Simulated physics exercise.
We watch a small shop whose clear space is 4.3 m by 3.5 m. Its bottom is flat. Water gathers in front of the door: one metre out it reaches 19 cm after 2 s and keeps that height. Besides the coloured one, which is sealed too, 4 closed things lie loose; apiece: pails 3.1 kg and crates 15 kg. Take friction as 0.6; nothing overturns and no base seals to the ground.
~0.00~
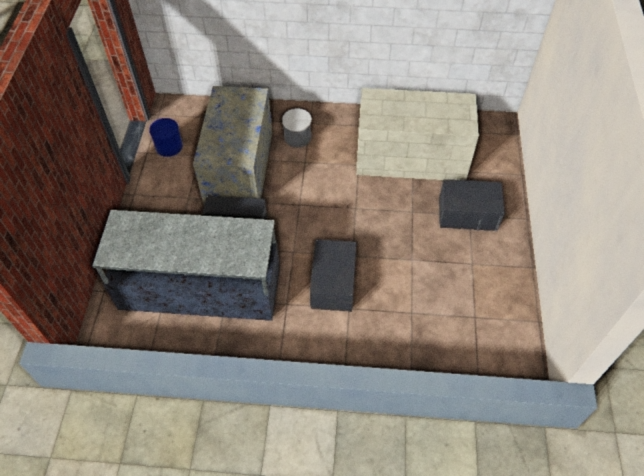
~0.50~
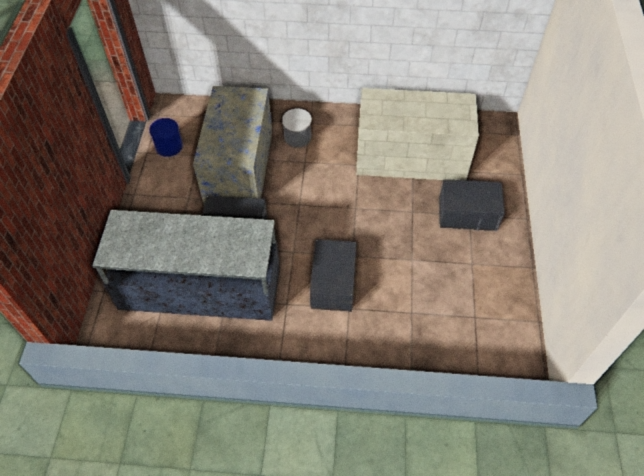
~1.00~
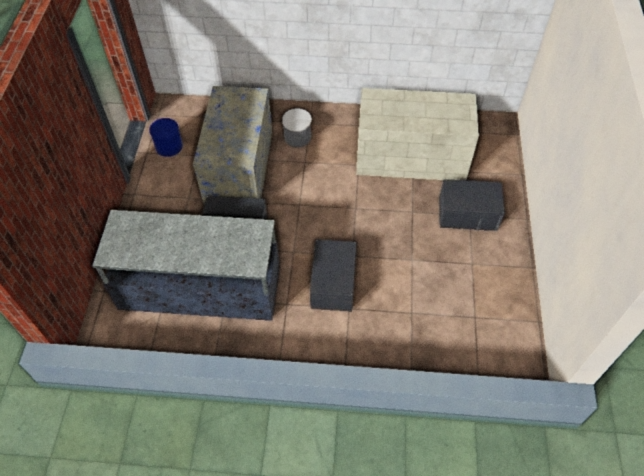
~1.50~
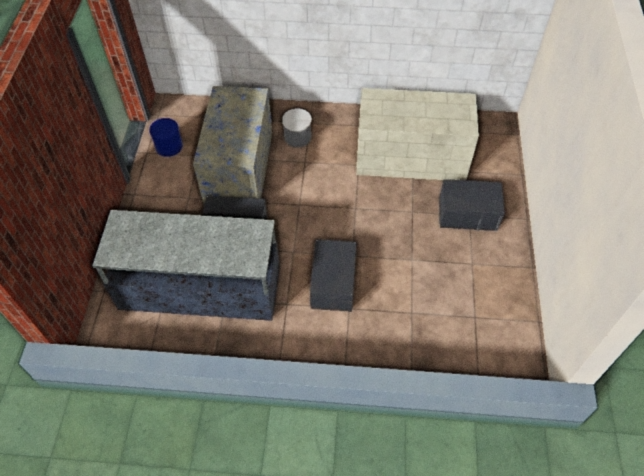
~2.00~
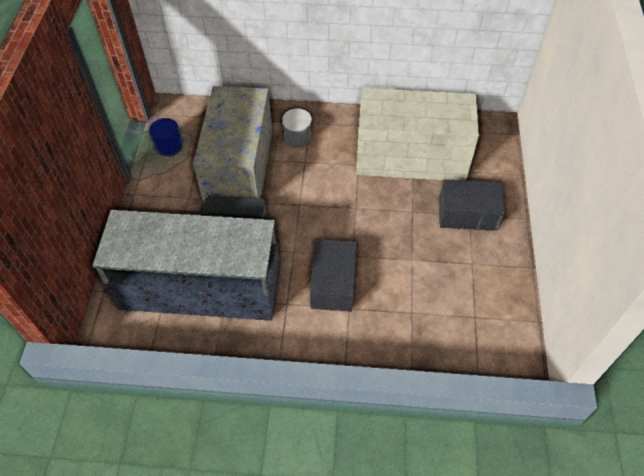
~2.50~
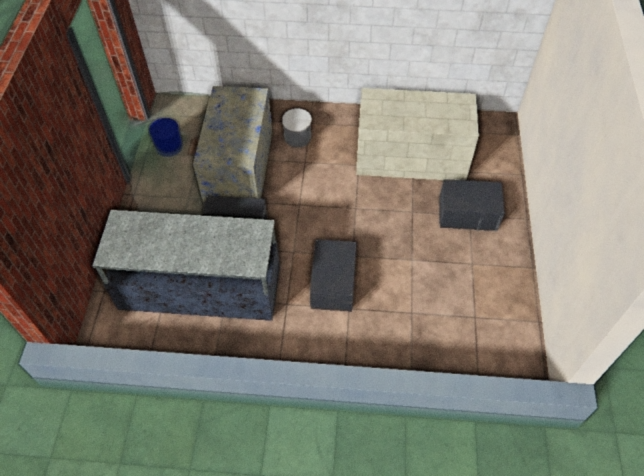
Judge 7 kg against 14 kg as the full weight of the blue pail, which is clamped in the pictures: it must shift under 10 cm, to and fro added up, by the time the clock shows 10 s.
Verdict: Neither load is enough.
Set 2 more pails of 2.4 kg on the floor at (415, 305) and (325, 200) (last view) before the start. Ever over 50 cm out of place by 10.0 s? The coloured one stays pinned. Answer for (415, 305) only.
Answer: Short of it.
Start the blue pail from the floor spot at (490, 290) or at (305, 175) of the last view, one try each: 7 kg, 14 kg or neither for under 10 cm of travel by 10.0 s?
In that order: Either load holds; the smaller is enough.
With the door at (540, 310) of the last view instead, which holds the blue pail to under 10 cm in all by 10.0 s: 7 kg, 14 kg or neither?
In that case only the higher weight holds it.
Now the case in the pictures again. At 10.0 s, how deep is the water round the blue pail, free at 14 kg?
Roughly 9 cm.
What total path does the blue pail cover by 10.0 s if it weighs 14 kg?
Some 140 cm in all.
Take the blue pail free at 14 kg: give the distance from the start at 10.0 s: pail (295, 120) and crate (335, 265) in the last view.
In turn: 20 cm, 0 cm.
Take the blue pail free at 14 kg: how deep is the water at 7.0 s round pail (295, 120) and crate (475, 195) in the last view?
Roughly 2 and 3 cm.
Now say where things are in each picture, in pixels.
The blue pail at (164, 128), on the bottom; water covers 0.0 m2; 0 of 5 have shifted, in the first picture.
The blue pail at (164, 128), on the bottom; water covers 0.0 m2; 0 of 5 have shifted, in the second picture.
The blue pail at (164, 128) rests on the ground; water covers 0.0 m2; 0 of 5 have shifted, in the third picture.
The blue pail at (164, 128) rests on the ground; water covers 0.0 m2; 0 of 5 have shifted, in the fourth picture.
The blue pail at (164, 128) rests on the ground; 0.2 m2 under water; 0 of 5 have shifted, in the fifth picture.
The blue pail at (164, 128) rests on the ground; 1.3 m2 under water; 0 of 5 have shifted, in the sixth picture.
After 3.5 s the blue pail would be 46 cm from its start with 7 kg and 35 cm from its start with 14 kg; 11 cm of water round it then.
After 4.5 s the blue pail would be 102 cm from its start with 7 kg and 37 cm from its start with 14 kg; 9 cm of water round it then.
After 7.0 s the blue pail would be 176 cm from its start with 7 kg and 89 cm from its start with 14 kg; 9 cm of water round it then.
After 10.0 s the blue pail would be 195 cm from its start with 7 kg and 117 cm from its start with 14 kg; 9 cm of water round it then.
